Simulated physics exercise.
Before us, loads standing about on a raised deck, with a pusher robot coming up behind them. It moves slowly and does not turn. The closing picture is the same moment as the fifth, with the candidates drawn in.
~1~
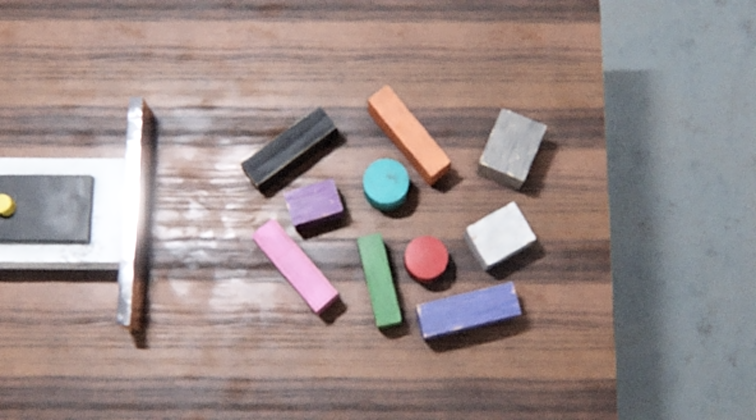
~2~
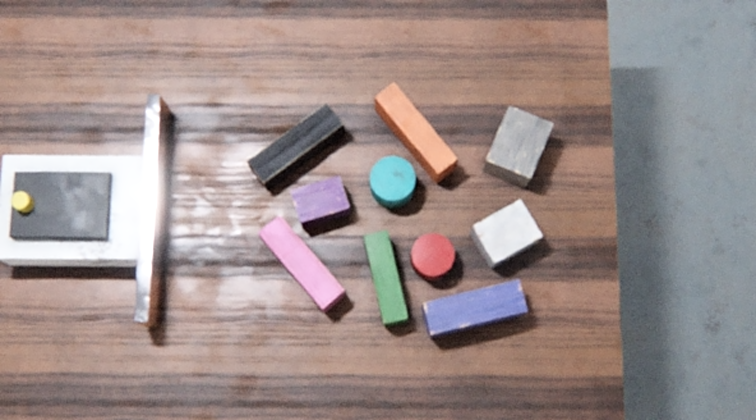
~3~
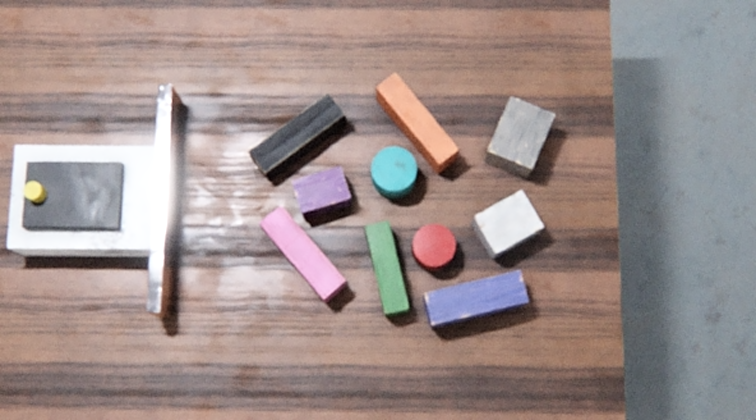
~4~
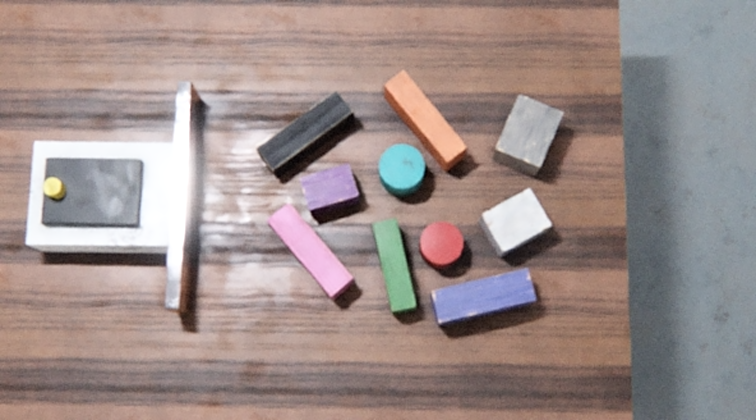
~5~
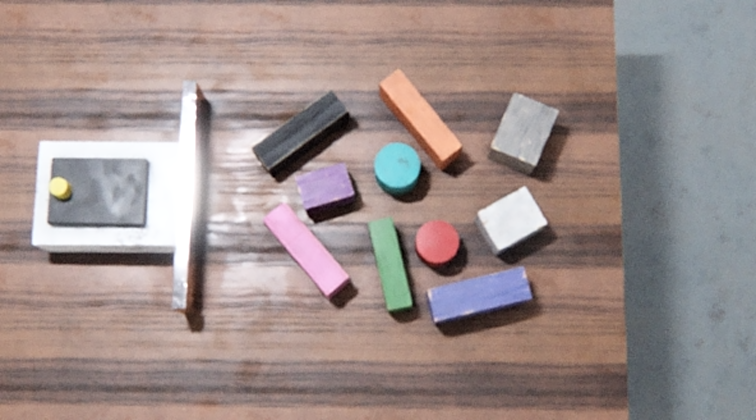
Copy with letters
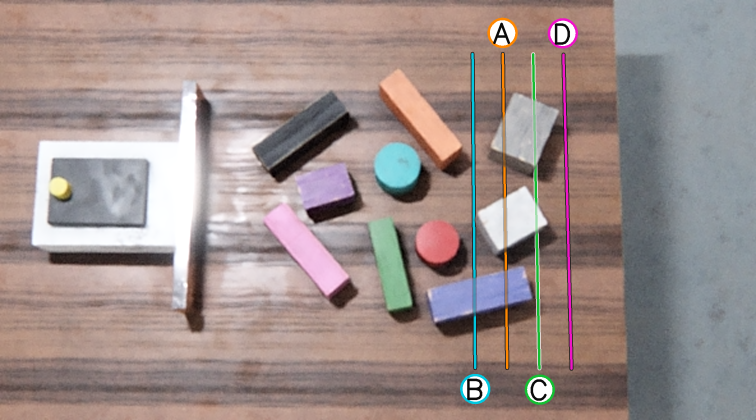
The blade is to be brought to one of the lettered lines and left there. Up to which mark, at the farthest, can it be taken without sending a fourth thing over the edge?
The farthest such stop is C.
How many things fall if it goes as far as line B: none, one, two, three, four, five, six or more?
In all, none.
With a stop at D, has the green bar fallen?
No.
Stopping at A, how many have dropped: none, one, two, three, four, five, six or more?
The count is none.
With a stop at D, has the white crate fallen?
Yes.
On the marked copy, A at (505, 206); B at (474, 206); C at (536, 207); D at (567, 207).
With C. Early on, robot (234, 192); black stick (356, 115); pink stick (342, 268).
Further on, robot (361, 193); grey crate (567, 135); blue bar (550, 302).
At the end, robot (458, 194); grey crate over the edge; blue bar over the edge; two fallen.
As for the rest, A is within the limit but short; B is within the limit but short; D drops five.
